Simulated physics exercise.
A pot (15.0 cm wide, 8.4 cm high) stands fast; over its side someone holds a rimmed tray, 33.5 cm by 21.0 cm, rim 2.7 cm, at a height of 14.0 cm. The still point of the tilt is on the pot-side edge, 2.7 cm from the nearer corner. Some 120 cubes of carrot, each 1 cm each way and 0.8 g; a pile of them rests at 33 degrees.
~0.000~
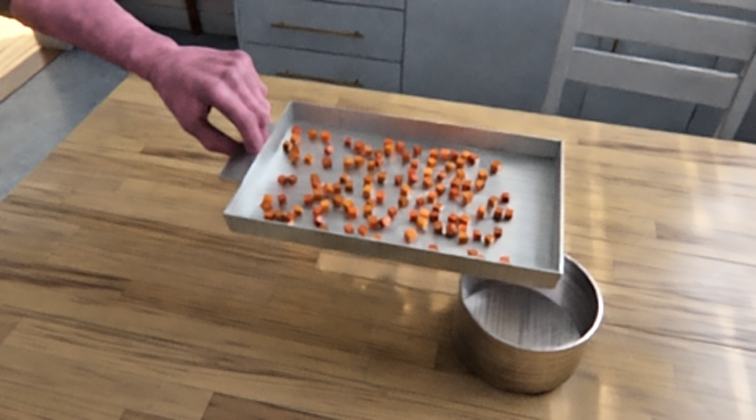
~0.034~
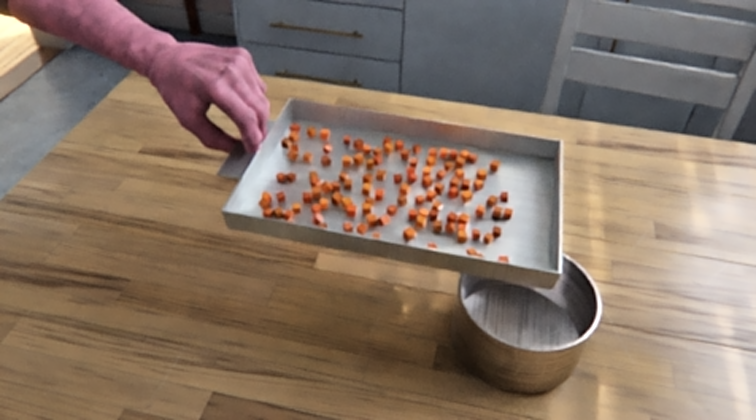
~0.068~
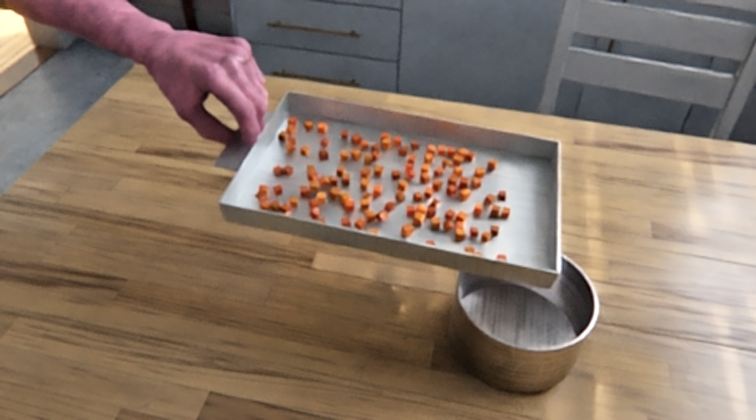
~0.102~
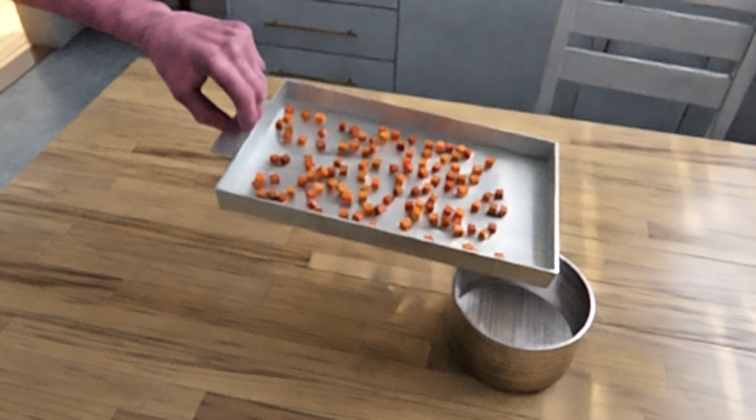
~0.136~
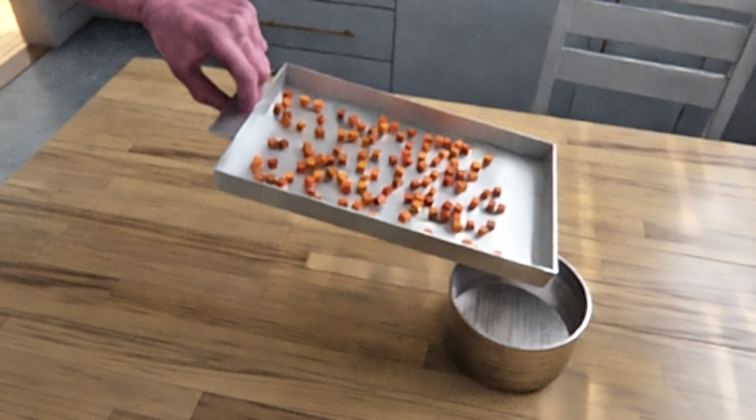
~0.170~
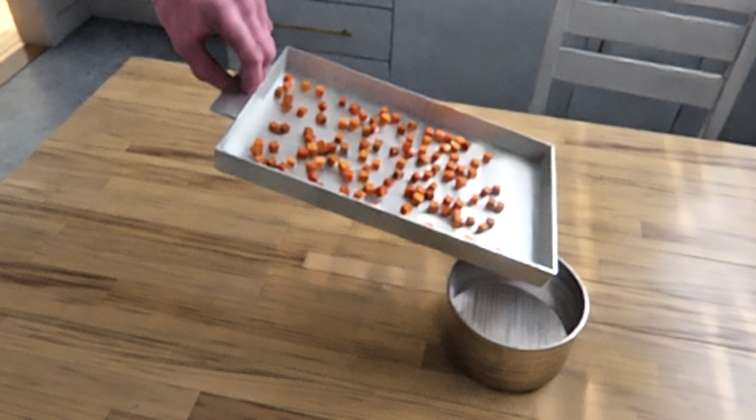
On a wooden table, a hand tilts a tray of orange cubes toward a round pot.
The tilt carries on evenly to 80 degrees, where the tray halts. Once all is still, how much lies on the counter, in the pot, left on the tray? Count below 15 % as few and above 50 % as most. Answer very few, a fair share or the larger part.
Counter the larger part, pot very few, tray a fair share.
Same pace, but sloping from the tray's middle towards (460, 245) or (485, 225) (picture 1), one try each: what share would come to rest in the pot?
About 5 and 10 per cent.
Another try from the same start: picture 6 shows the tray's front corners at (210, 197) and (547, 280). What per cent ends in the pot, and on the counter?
Pot 10, counter 60.
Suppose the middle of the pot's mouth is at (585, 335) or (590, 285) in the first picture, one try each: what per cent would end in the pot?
About 10 and 35 per cent.
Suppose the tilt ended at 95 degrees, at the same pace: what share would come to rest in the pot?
It would be near 5 per cent.
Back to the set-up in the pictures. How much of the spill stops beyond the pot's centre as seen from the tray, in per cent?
Roughly 100 per cent.
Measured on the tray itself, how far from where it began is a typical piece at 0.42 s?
About 1 cm.
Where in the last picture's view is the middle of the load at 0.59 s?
Near (535, 176).
After 0.42 s, tilt 47 degrees; the tray holds 100 %, the pot 0 %.
After 0.59 s, tilt 69 degrees; the tray holds 100 %, the pot 0 %.
After 0.89 s, tilt 80 degrees; the tray holds 30 %, the pot 0 %.
At rest (2.1 s), counter 70 %, pot 0 %, tray 30 %.
